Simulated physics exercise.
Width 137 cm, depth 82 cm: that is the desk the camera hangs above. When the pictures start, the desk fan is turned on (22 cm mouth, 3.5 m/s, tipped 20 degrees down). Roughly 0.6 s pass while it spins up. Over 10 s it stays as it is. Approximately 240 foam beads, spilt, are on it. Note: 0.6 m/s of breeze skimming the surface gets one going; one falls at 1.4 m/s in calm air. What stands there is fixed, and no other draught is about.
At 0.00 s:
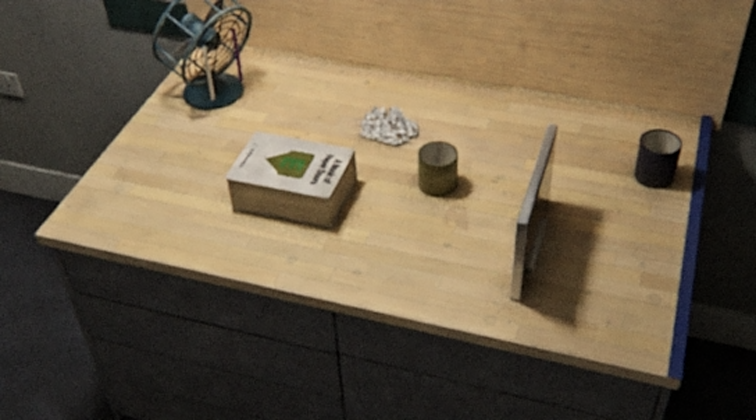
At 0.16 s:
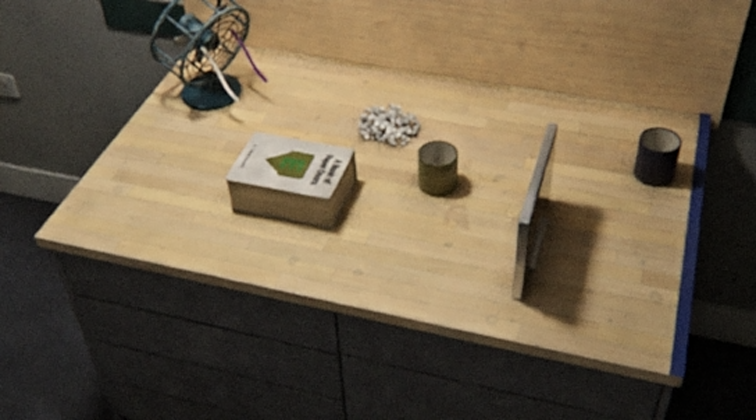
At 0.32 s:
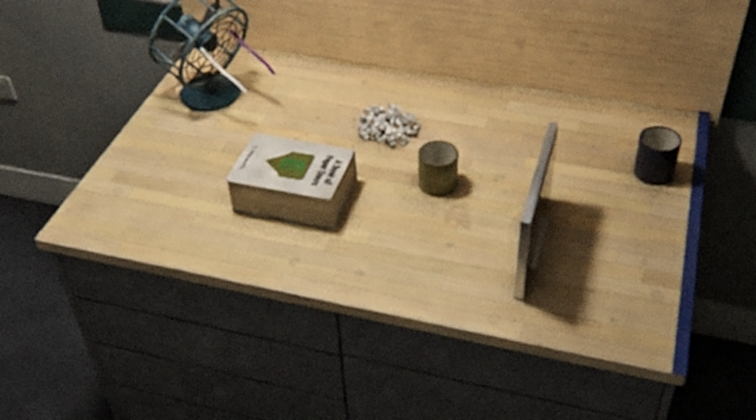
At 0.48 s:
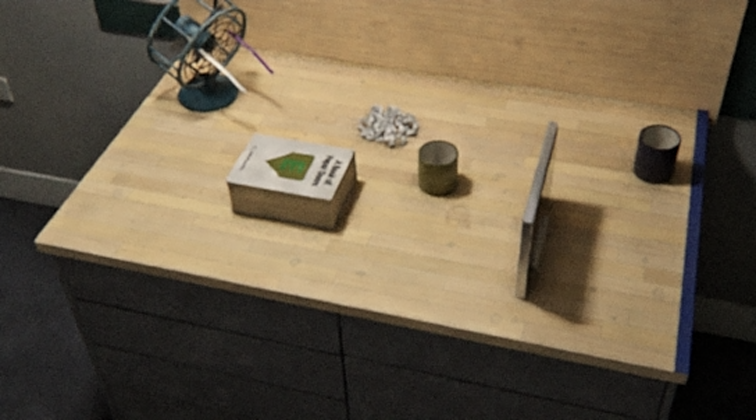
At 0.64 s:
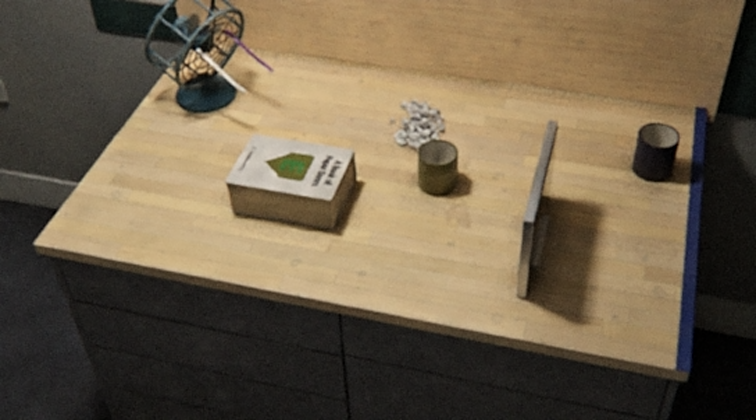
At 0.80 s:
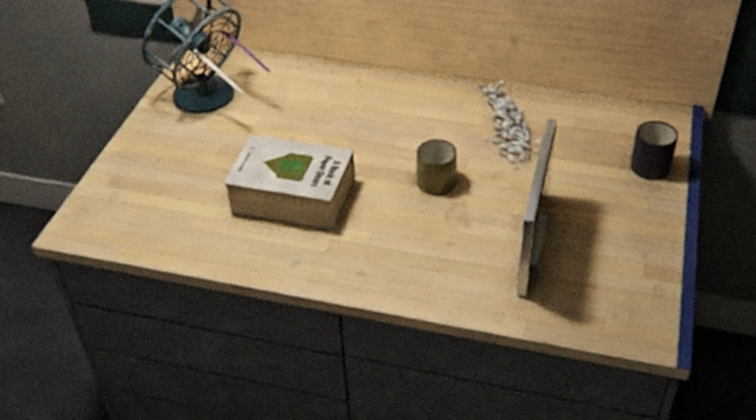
A pile of small white beads sat still on a wooden desk while the fan's ribbons lifted, then the whole pile slid right, past a green mug, and stretched out beside an upright panel.
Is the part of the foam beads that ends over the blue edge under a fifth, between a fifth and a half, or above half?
Of the foam beads, above half end over the blue edge.
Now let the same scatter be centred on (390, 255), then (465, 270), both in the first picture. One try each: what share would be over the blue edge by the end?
Near 0 % for the first and near 0 % for the second.
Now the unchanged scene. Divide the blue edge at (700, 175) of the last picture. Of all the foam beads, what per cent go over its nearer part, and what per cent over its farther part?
Roughly 5 per cent nearer, roughly 90 per cent farther.
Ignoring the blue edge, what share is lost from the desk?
The share is about 5 %.
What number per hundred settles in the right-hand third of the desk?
Roughly 0 %.
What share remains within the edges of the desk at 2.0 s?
I'd put it near 10 per cent.
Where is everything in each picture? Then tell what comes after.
The middle of the foam beads is near (388, 127), none has stirred yet and the mouth of the desk fan is at (203, 35), in the first frame.
The middle of the foam beads is near (388, 125), none has stirred yet and the blue edge is centred on (699, 228), in the second frame.
The middle of the foam beads is near (387, 125), none has stirred yet, the top of a mug is at (438, 153) and the top of a book is at (291, 165), in the third frame.
The middle of the foam beads is near (386, 125) and about 1 % have left their places, in the fourth frame.
The middle of the foam beads is near (416, 128), the farthest in sight from the desk fan is at (443, 128) and all have left their places, in the fifth frame.
The middle of the foam beads is near (509, 120), the farthest in sight from the desk fan is at (529, 160) and all have left their places, in the sixth frame.
After 2.0 s, 90 % are over the blue edge; 90 % have settled or left.
After 3.2 s, 95 % are over the blue edge; 99 % have settled or left.
After 5.5 s, 95 % are over the blue edge; 100 % have settled or left.
After 10.0 s, at the end, 95 % are over the blue edge.
